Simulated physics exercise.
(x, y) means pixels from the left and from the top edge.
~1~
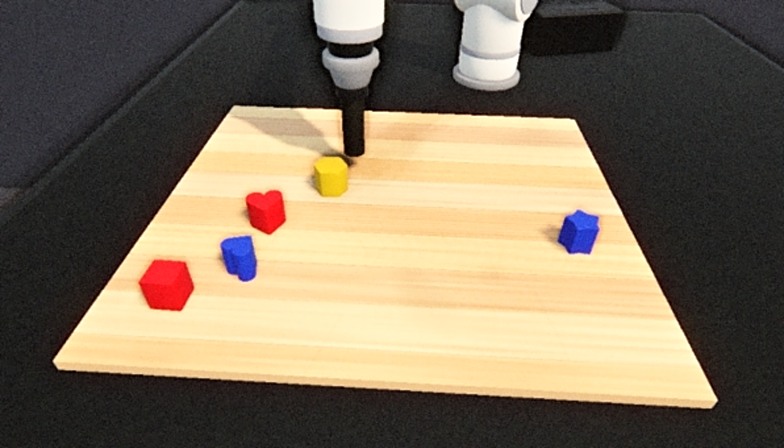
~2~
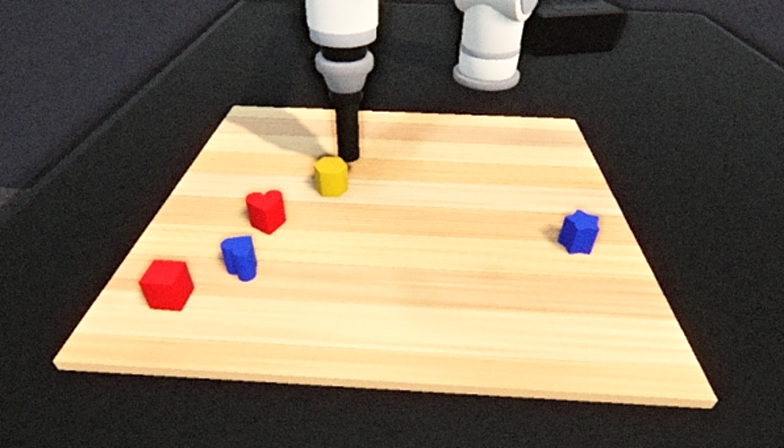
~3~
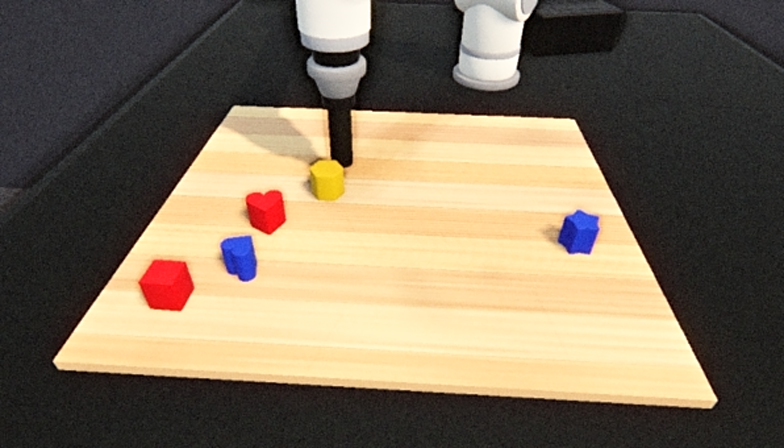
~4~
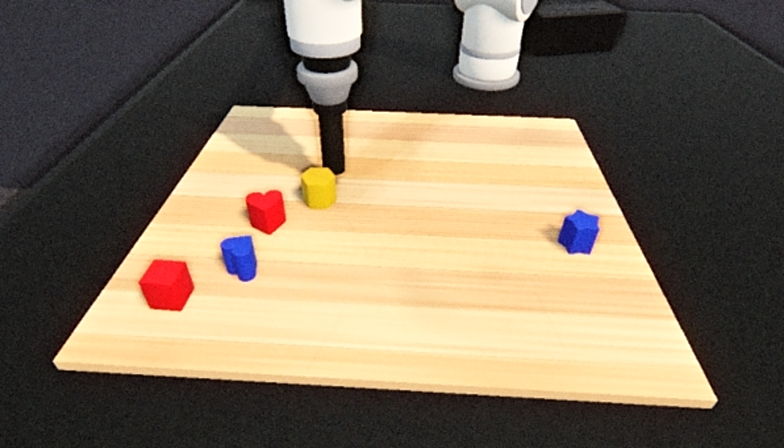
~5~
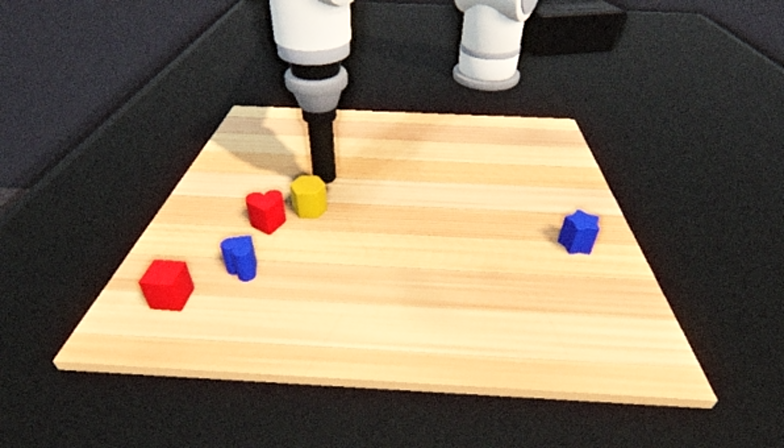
A pale wooden board lies on a black surface, seen from above and in front by a still camera. A red heart-shaped block, a blue heart-shaped block and a red block sit on the left, a blue star-shaped block on the right, and a yellow hexagon near the back. A robot arm's black peg moves to the yellow hexagon and pushes it a short way left and forward, beside the red heart.
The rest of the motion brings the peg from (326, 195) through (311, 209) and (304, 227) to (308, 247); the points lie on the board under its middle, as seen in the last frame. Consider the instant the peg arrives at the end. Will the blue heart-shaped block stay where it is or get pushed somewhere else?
That one stays where it is.
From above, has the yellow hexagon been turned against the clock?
Answer: No.
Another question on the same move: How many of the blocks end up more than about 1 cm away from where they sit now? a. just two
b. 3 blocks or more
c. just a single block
Correct choice: A.
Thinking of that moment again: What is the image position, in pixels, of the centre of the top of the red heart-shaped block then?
My prediction: (241, 209).
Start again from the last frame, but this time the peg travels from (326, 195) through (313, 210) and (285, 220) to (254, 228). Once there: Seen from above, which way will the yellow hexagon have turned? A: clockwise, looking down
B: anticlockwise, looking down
Answer: B.
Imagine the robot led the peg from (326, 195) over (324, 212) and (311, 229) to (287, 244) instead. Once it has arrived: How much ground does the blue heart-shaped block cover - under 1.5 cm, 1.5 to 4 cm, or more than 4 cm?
It ends within 1.5 cm of its spot.
On the path given first. One third of the way, peg (308, 194); red heart-shaped block (250, 204), turned 20° clockwise; yellow hexagon (289, 201).
Two thirds of the way, peg (302, 211); red heart-shaped block (241, 209), turned 50° clockwise; yellow hexagon (276, 216), turned 25° clockwise.
At the end, peg (306, 229); blue heart-shaped block still; red heart-shaped block (241, 209), turned 50° clockwise; yellow hexagon (273, 225), turned 75° clockwise.
